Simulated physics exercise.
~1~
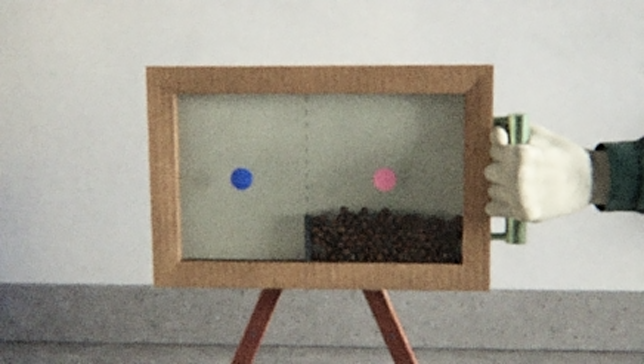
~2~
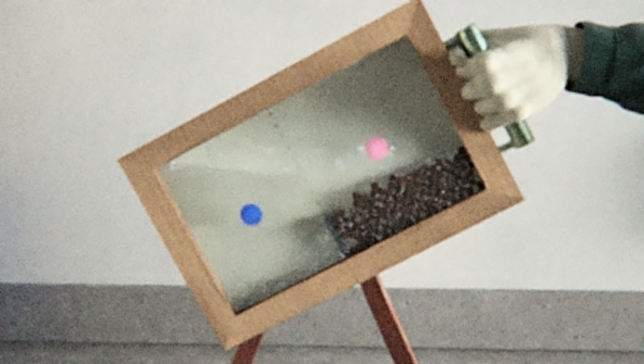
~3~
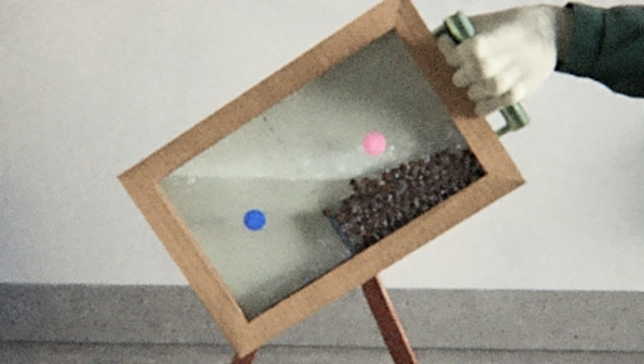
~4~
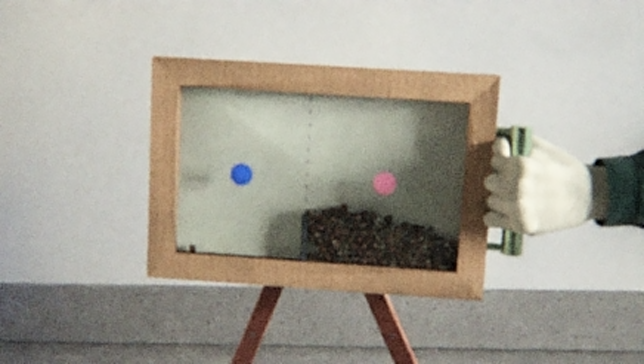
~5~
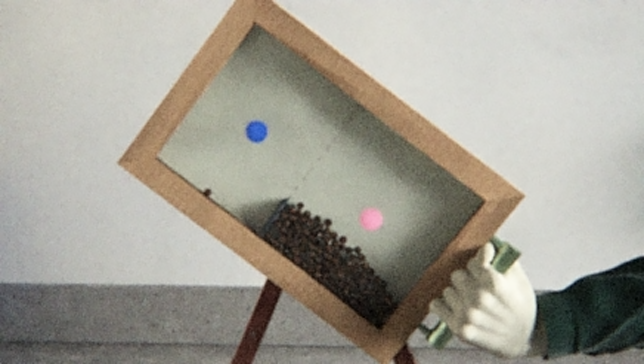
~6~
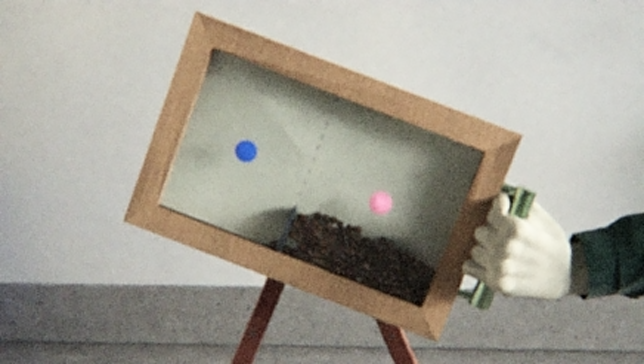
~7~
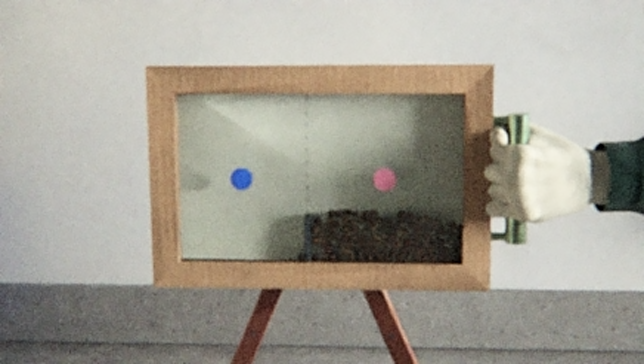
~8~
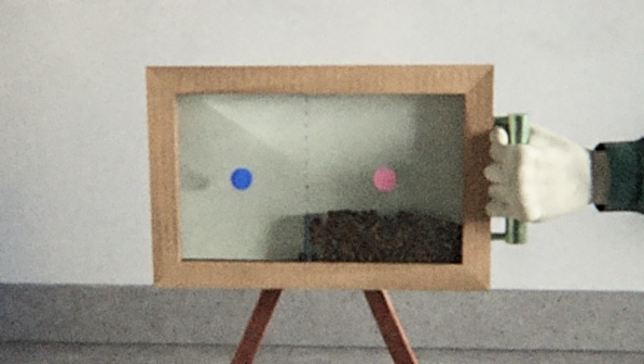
A pale gloved hand in a dark green sleeve grips a green handle on the right side of a wood-framed, clear-fronted box, seen straight on against a light wall. A blue dot marks the left half and a pink dot the right, where small dark beads lie heaped beneath it. The hand raises its side, tilting the box steeply anticlockwise, and the beads mostly stay put. It then swings the box down past level into a steep clockwise tilt, and the beads bunch toward the lower right. Finally it returns the box to level, leaving the heap at rest under the pink dot.
